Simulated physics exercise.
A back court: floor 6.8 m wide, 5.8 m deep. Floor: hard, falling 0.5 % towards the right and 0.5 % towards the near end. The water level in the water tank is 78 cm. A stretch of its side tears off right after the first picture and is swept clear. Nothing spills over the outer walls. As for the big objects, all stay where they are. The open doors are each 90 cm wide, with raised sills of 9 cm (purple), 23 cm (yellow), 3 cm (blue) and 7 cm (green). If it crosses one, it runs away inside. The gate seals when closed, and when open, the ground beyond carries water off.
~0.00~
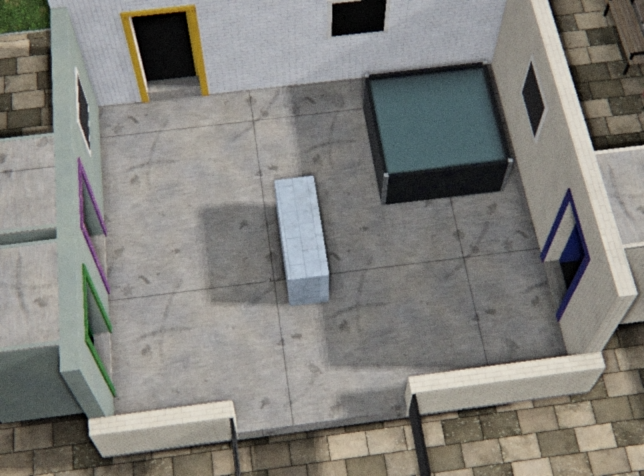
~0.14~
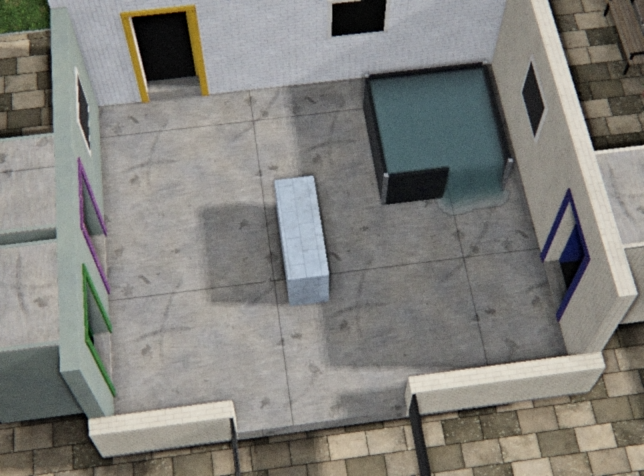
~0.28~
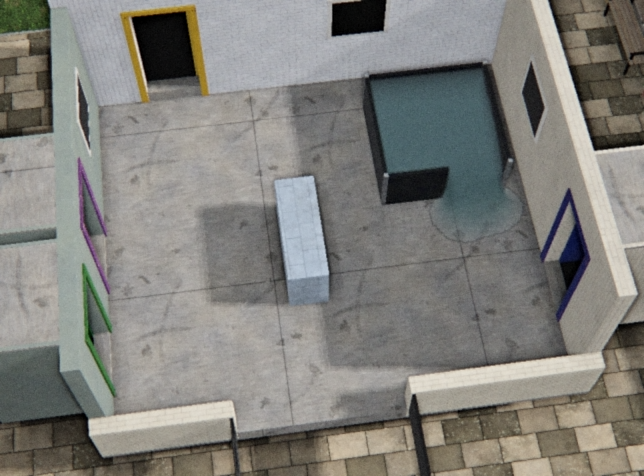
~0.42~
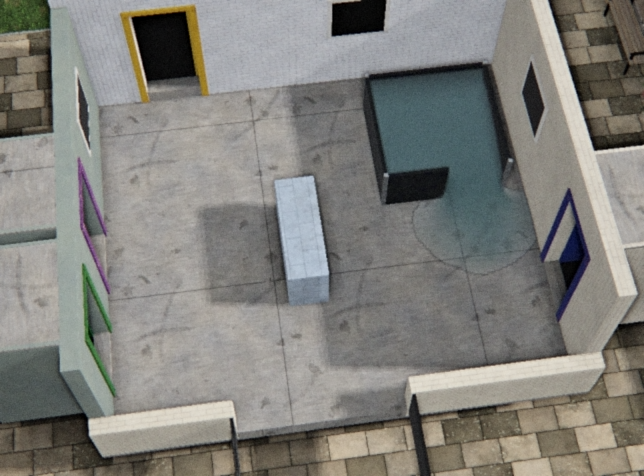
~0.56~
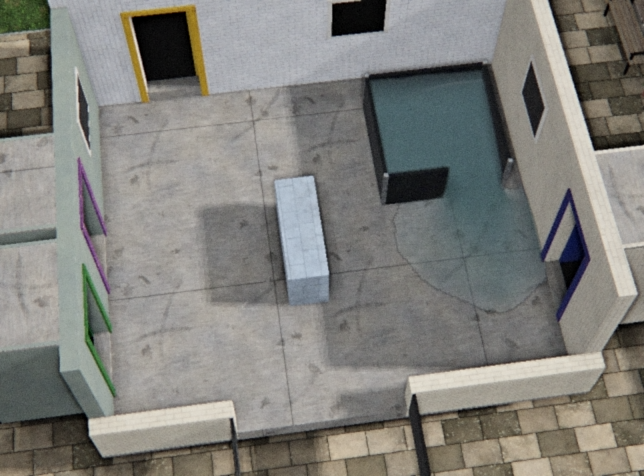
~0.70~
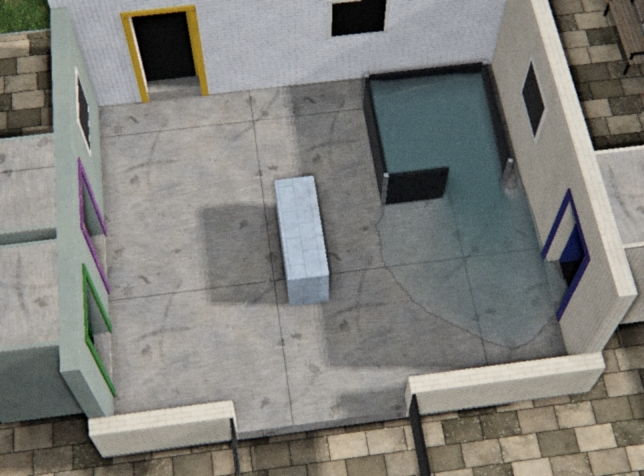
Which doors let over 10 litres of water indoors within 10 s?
At the end, purple door: Short, yellow door: Short, blue door: Surplus, green door: Surplus.
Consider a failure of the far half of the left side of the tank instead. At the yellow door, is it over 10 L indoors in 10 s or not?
Compared with the limit, yellow is less.
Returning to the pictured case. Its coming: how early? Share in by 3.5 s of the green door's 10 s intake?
Some 0 per cent by then.
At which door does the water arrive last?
That would be the yellow door, last of all.
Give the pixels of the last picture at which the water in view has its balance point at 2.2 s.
Pixel position near (453, 221).
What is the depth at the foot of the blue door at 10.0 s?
Roughly 7.5 cm deep.
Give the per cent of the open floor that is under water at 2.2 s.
Covered: Roughly 30 %.
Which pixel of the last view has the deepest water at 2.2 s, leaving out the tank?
It's at about (538, 365) in the last picture.
After 1.4 s water covers 25 % of the floor and is deepest (53 cm) near (565, 373); purple door not reached, yellow door not reached, blue door 15 cm at the sill, 24 L in, green door not reached.
After 2.2 s water covers 30 % of the floor and is deepest (46 cm) near (538, 365); purple door not reached, yellow door not reached, blue door 13 cm at the sill, 69 L in, green door not reached.
After 3.5 s water covers 45 % of the floor and is deepest (28 cm) near (542, 330); purple door not reached, yellow door not reached, blue door 16 cm at the sill, 125 L in, green door not reached.
After 6.0 s water covers 70 % of the floor and is deepest (18 cm) near (539, 320); purple door 7 cm at the sill, 1 L in, yellow door not reached, blue door 12 cm at the sill, 242 L in, green door 14 cm at the sill, 57 L in.
After 10.0 s water covers 95 % of the floor and is deepest (11 cm) near (565, 373); purple door 5 cm at the sill, 1 L in, yellow door 6 cm at the sill, 0 L in, blue door 8 cm at the sill, 338 L in, green door 8 cm at the sill, 108 L in.
